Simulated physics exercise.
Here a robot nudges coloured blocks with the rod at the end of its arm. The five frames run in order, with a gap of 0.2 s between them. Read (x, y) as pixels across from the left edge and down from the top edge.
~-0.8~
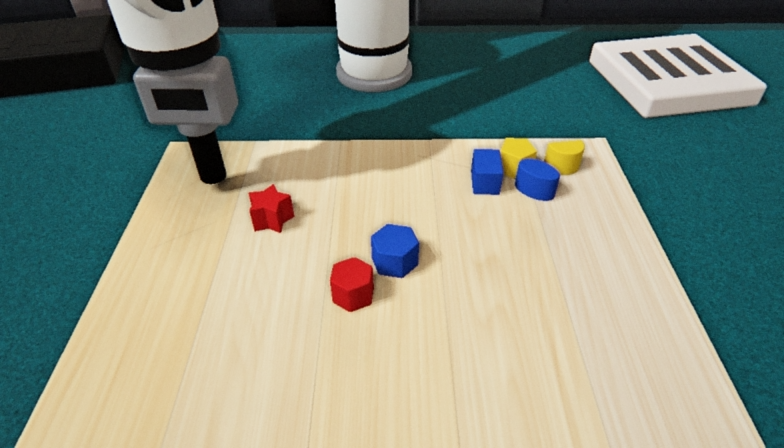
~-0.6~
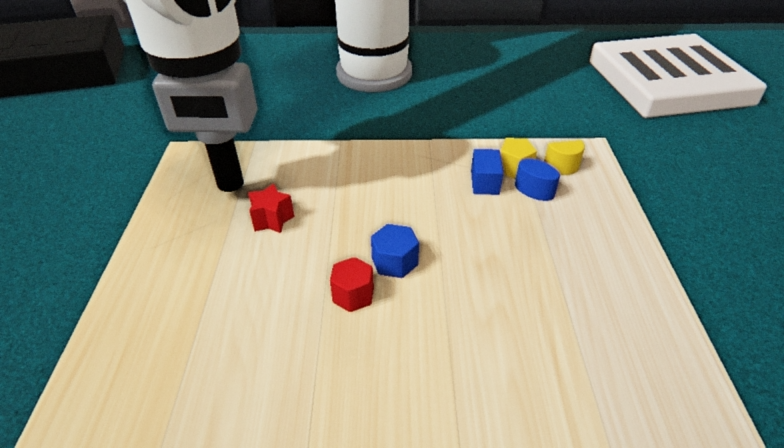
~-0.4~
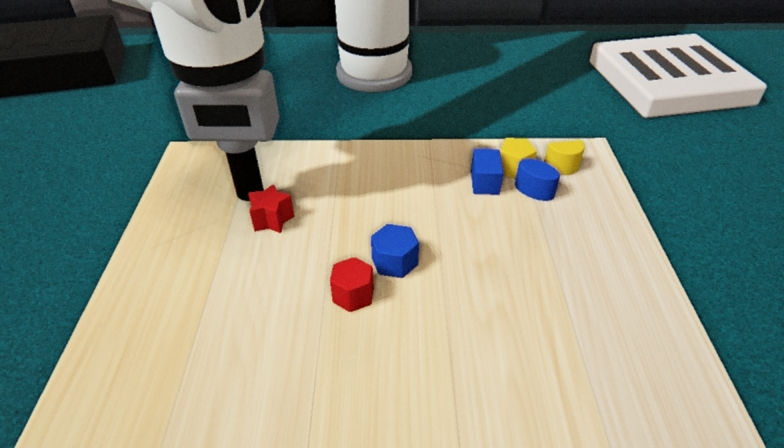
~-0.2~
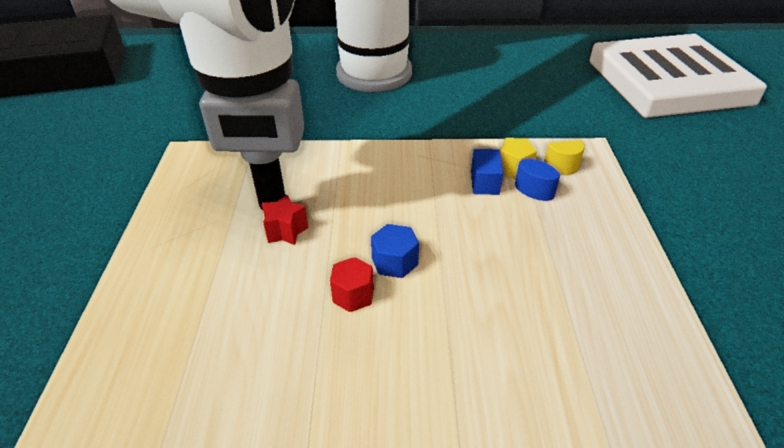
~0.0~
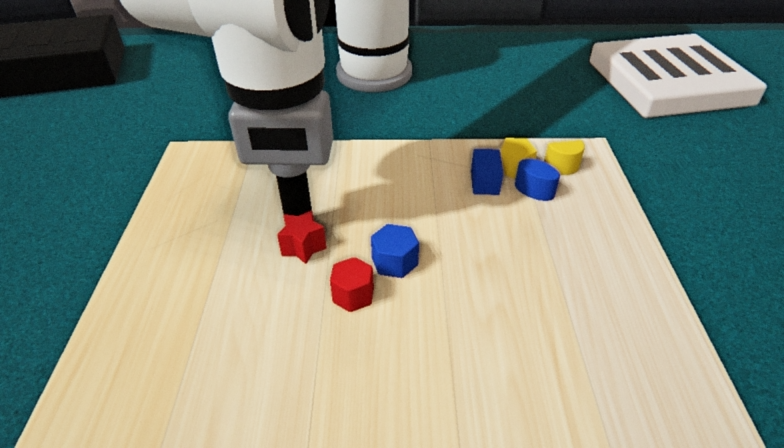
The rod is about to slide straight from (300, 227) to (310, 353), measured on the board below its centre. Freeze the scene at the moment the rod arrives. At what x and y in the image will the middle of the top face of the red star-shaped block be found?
The middle of its top is at (313, 362).
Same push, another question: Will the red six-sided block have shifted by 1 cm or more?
No, that is not what happens.
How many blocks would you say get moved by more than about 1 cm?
That makes 1 block.
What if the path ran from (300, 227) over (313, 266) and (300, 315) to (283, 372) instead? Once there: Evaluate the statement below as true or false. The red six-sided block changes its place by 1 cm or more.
True - the claim holds.
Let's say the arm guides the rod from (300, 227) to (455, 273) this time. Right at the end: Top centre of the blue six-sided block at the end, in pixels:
Around (486, 274).
The first path, step by step. One third of the way, rod (302, 253); red star-shaped block (305, 264).
Two thirds of the way, rod (305, 294); red star-shaped block (308, 309).
At the end, rod (308, 343); red star-shaped block (313, 362); red six-sided block still.
